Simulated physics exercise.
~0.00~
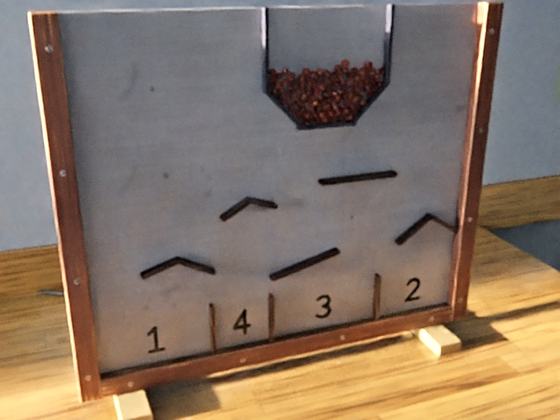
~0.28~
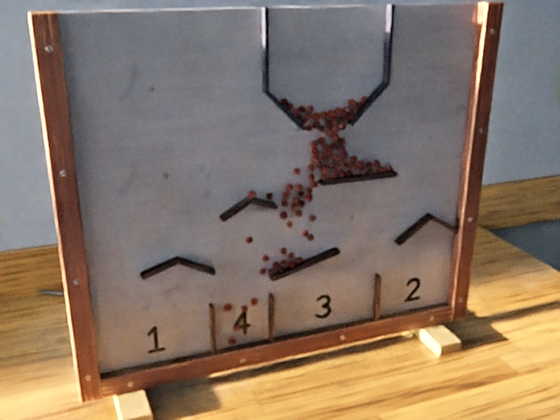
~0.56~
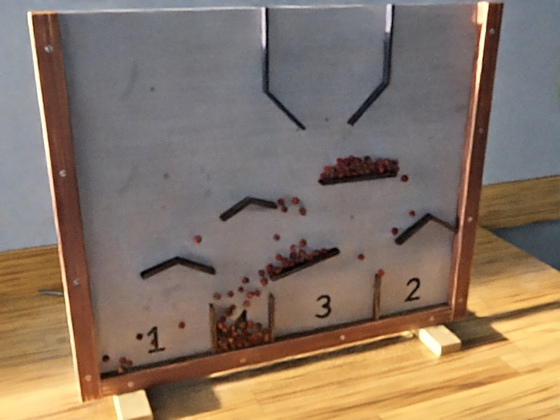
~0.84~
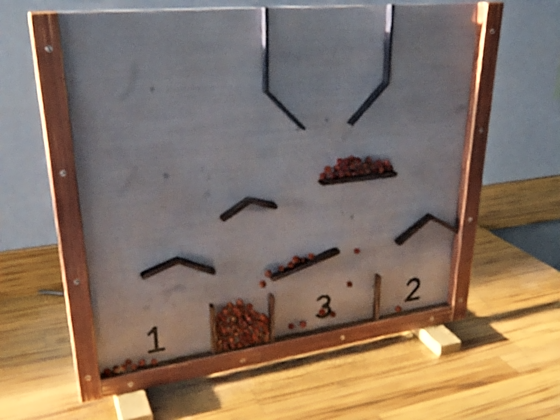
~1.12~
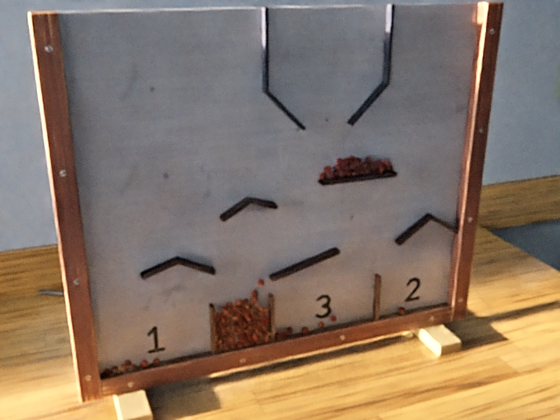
On a wooden counter against a blue-grey wall, a clear-faced box with a reddish-brown wooden frame is seen from the front at a slight angle by a still camera. Reddish beads fill a hopper near the top, above dark ledges and four numbered bins. The hopper opens and the beads pour onto the upper ledge, many spilling left and down past the lower ledges. Most drop into the narrow second bin from the left, while a few scatter into the far-left bin. Finally, that narrow bin is heaped full, a few beads lie in the bins on either side, the far-right bin looks nearly empty, and a pile remains on the upper ledge.
